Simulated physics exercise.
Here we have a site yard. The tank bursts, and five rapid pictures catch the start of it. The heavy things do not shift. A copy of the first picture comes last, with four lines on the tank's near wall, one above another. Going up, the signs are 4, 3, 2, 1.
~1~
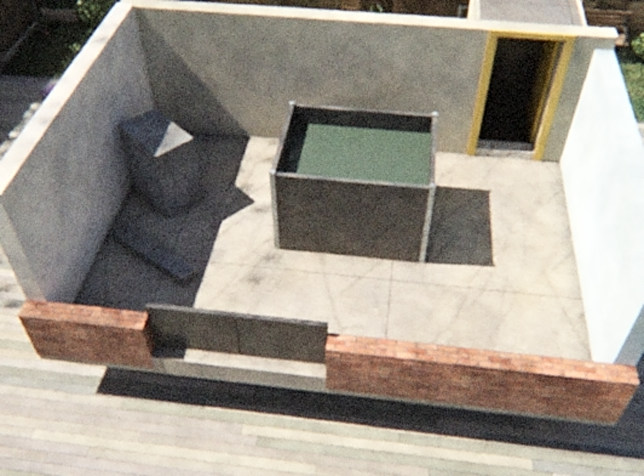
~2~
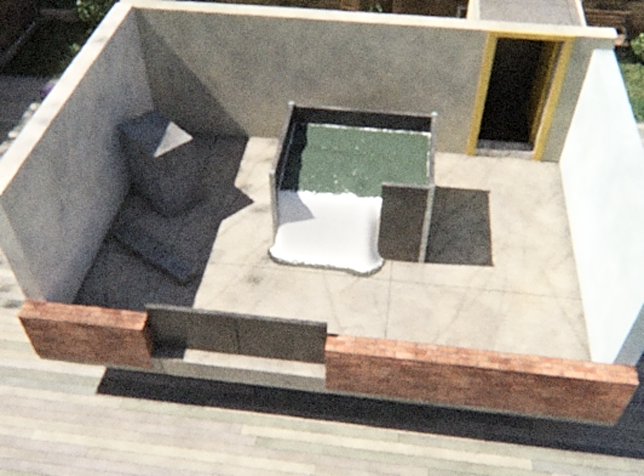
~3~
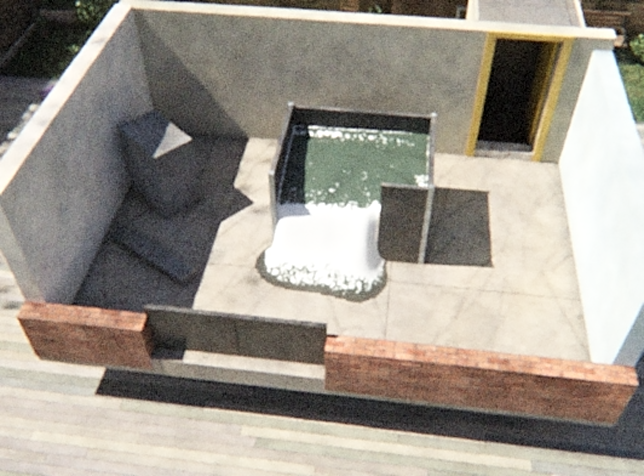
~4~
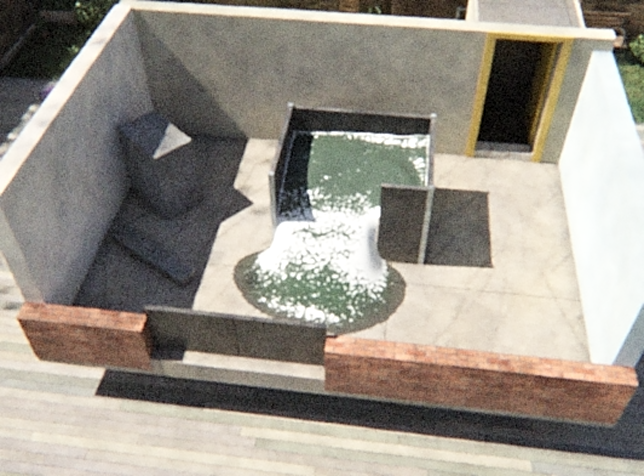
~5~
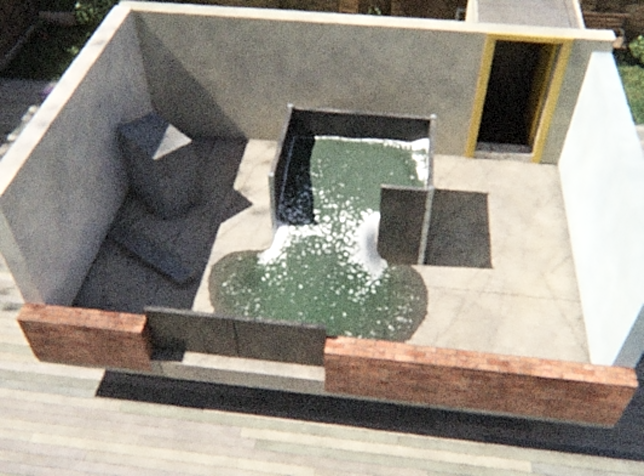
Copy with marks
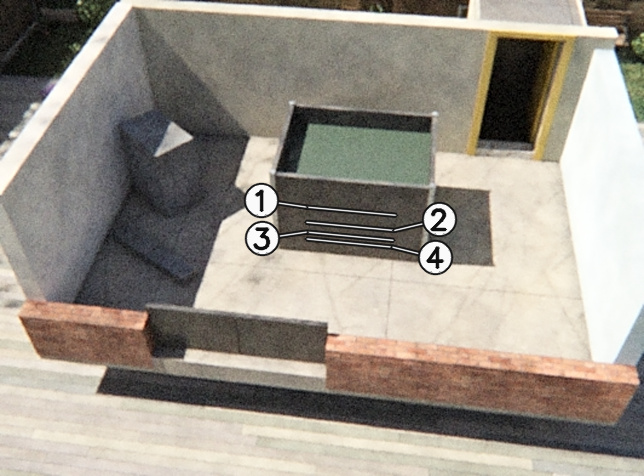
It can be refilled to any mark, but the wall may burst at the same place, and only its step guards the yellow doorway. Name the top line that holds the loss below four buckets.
Level 1 just does it.
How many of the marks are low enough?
All four.
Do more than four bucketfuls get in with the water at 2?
No, not at all.
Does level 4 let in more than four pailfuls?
No, not at all.
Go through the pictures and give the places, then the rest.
In the first picture, water in the tank at rest, its middle at (357, 160); foot of the yellow doorway at (503, 157); shut gate at (237, 320).
In the second picture, 2 % of the ground under water, visible out to (272, 250).
In the third picture, 5 % of the ground under water, visible out to (263, 266).
In the fourth picture, 9 % of the ground under water, visible out to (381, 310).
In the fifth picture, 17 % of the ground under water, visible out to (410, 303).
In white, 1 at (350, 211); 2 at (350, 226); 3 at (349, 236); 4 at (349, 243); from the bottom up 4, 3, 2, 1.
For level 1, a bucket or two gets in.
For level 2, nothing gets over.
For level 3, nothing gets over.
For level 4, nothing gets over.
